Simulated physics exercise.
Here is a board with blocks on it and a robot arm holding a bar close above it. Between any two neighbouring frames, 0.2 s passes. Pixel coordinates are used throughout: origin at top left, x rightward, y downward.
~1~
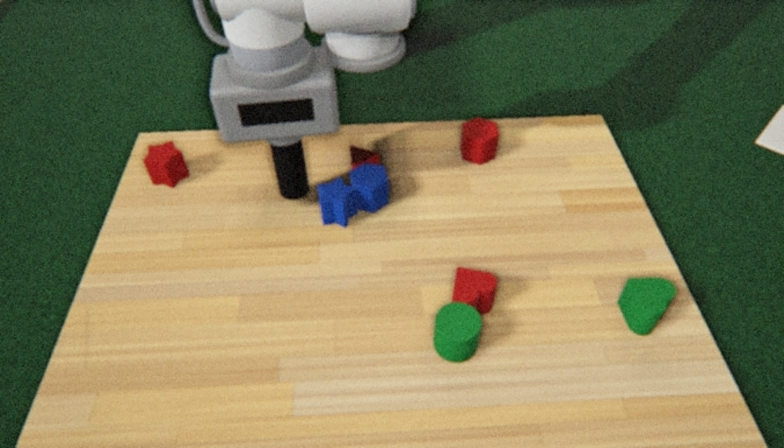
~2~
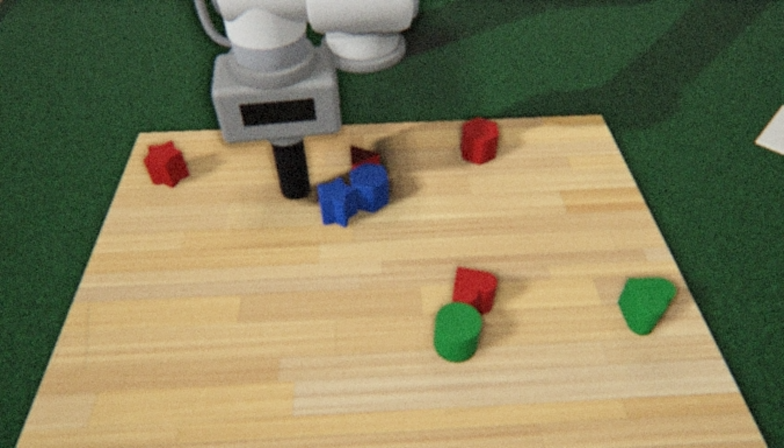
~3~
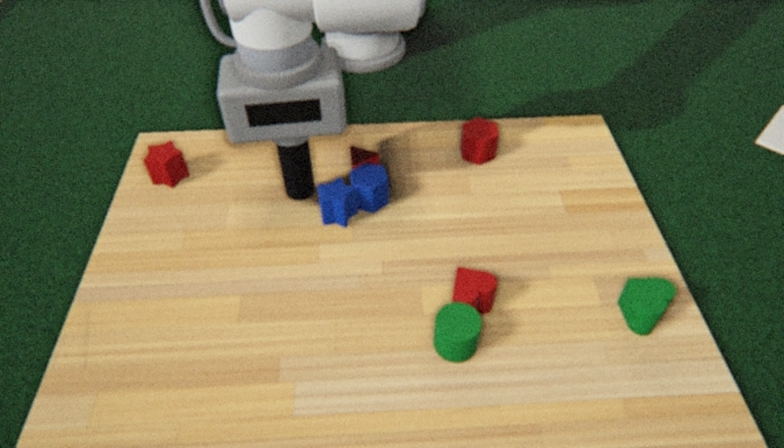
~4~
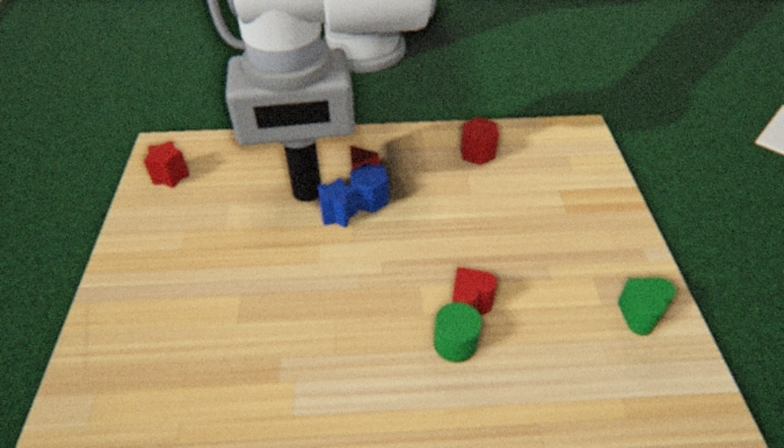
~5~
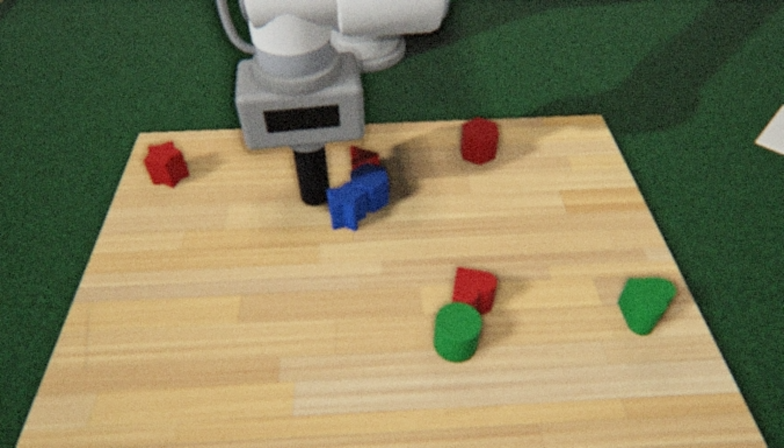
A grey and white robot arm holds a black bar low over a pale wooden board on a green surface, seen from above at an angle. A blue star and blue hexagonal block sit beside a dark red piece near the bar, with red blocks at upper left, top and centre, and green ones lower down. The bar creeps right, then nudges the star slightly right, while the camera stays still.
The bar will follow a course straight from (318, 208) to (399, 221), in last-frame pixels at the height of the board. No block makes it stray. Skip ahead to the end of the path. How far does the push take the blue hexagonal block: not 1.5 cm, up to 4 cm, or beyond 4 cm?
It shifts by 1.5 to 4 cm.
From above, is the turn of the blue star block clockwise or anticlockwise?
From overhead, the rotation is clockwise.
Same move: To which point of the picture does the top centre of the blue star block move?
The centre of its top will be at (397, 219).
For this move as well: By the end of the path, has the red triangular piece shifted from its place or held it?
It sits in its place.
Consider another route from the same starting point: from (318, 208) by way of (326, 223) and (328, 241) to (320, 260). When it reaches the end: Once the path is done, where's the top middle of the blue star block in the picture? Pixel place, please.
The answer is (359, 204).
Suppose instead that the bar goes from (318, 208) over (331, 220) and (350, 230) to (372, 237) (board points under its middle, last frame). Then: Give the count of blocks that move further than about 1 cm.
The count is one.
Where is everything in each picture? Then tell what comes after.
The first frame shows lower end of the bar at (295, 190), tops of blocks, blue star block at (335, 190), red triangular piece at (361, 154), blue hexagonal block at (369, 175).
The second frame shows bar at (296, 190), blocks as before.
The third frame shows bar at (301, 191), blocks as before.
The fourth frame shows bar at (308, 192), blocks as before.
The fifth frame shows bar at (316, 196), blue star block at (345, 194), red triangular piece at (361, 154), blue hexagonal block at (369, 175).
On the path given first. Halfway along, bar at (357, 203); blue star block at (374, 207); blue hexagonal block at (380, 173), turned 35° anticlockwise.
At the end, bar at (399, 210); blue star block at (397, 219), turned 35° clockwise; red triangular piece not moved; blue hexagonal block at (389, 171), turned 65° anticlockwise.
